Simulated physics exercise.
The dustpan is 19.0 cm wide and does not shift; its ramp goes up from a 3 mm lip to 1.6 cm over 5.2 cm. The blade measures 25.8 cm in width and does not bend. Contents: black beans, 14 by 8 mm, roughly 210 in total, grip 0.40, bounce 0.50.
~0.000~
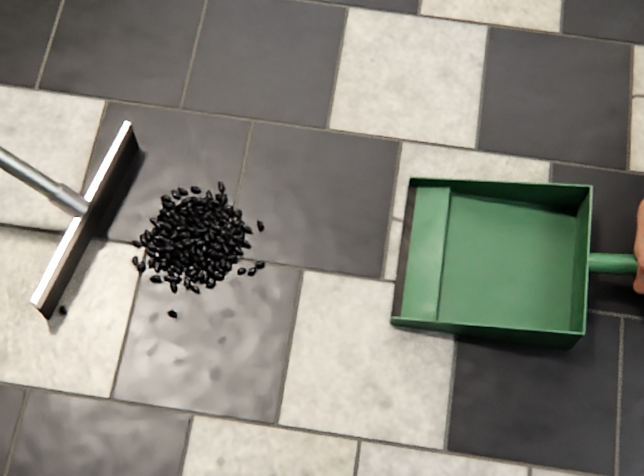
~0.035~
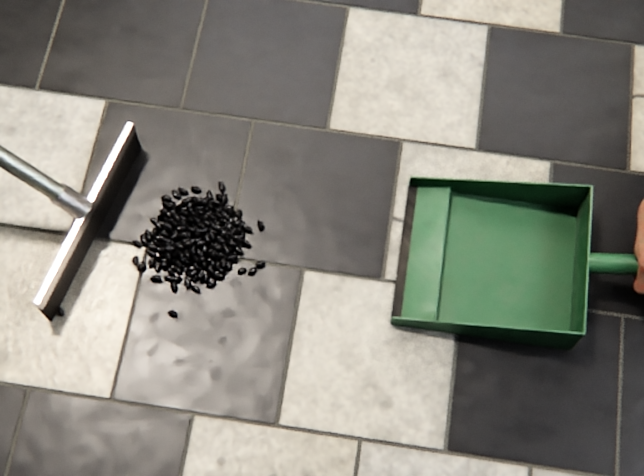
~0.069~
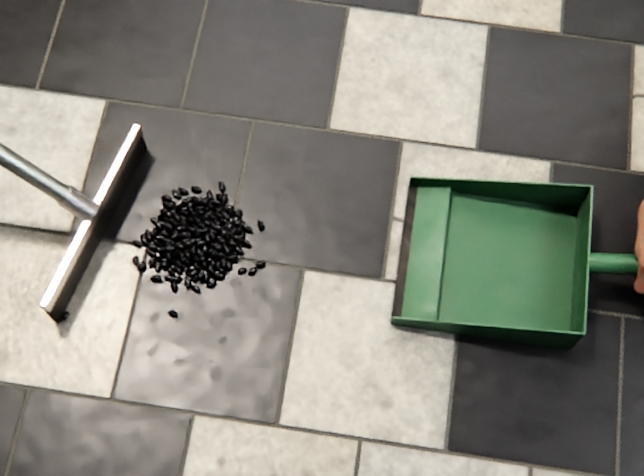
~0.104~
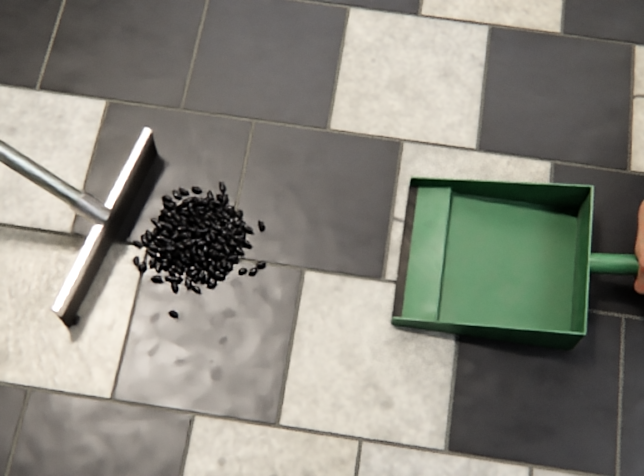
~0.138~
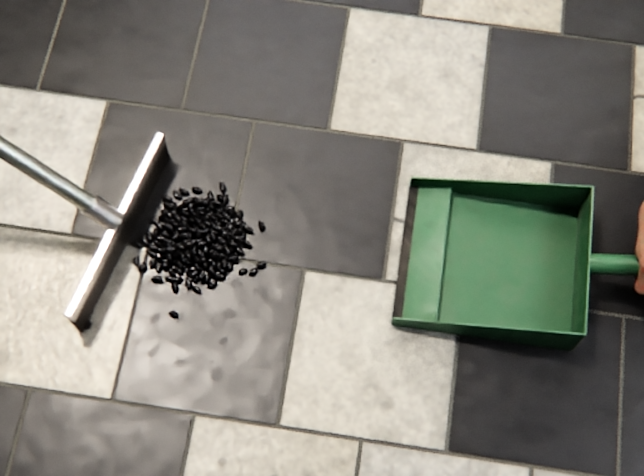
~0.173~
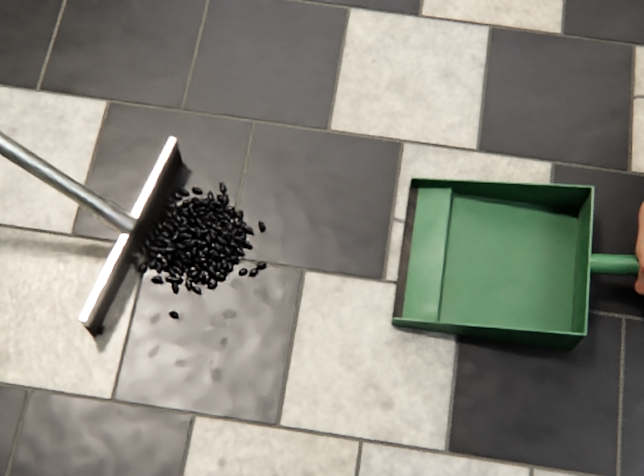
On a tiled floor, a blade slides right to the black beans, barely shifting them.
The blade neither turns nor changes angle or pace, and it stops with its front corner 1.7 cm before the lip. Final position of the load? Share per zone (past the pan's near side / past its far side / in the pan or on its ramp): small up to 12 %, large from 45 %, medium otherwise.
Near side - medium; far side - small; pan - medium.
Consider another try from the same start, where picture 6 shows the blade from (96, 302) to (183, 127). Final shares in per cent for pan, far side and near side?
That ends as pan 10, far 5, and near 25.
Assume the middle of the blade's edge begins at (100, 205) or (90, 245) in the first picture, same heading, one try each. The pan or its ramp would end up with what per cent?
About 15 and 25 per cent.
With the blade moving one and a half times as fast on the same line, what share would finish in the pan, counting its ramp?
Some 25 %.
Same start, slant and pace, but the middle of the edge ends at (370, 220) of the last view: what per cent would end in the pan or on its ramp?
Roughly 5 percent.
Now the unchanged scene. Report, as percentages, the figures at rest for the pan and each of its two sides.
In per cent - near side 40, far side 5, pan 25.
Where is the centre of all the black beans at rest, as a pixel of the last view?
Close to pixel (390, 306).
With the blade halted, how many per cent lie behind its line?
I'd say close to 5 per cent.
After 0.46 s, middle of the blade 19 cm from the lip; 0 % over the lip, far side 0 %, near side 15 %.
After 0.66 s, middle of the blade 10 cm from the lip; 0 % over the lip, far side 0 %, near side 30 %.
After 0.97 s, middle of the blade 4 cm from the lip; 25 % over the lip, far side 5 %, near side 40 %.
At rest (2.0 s), near side 40 %, far side 5 %, pan 25 %, in front of the lip or behind the blade 30 %.
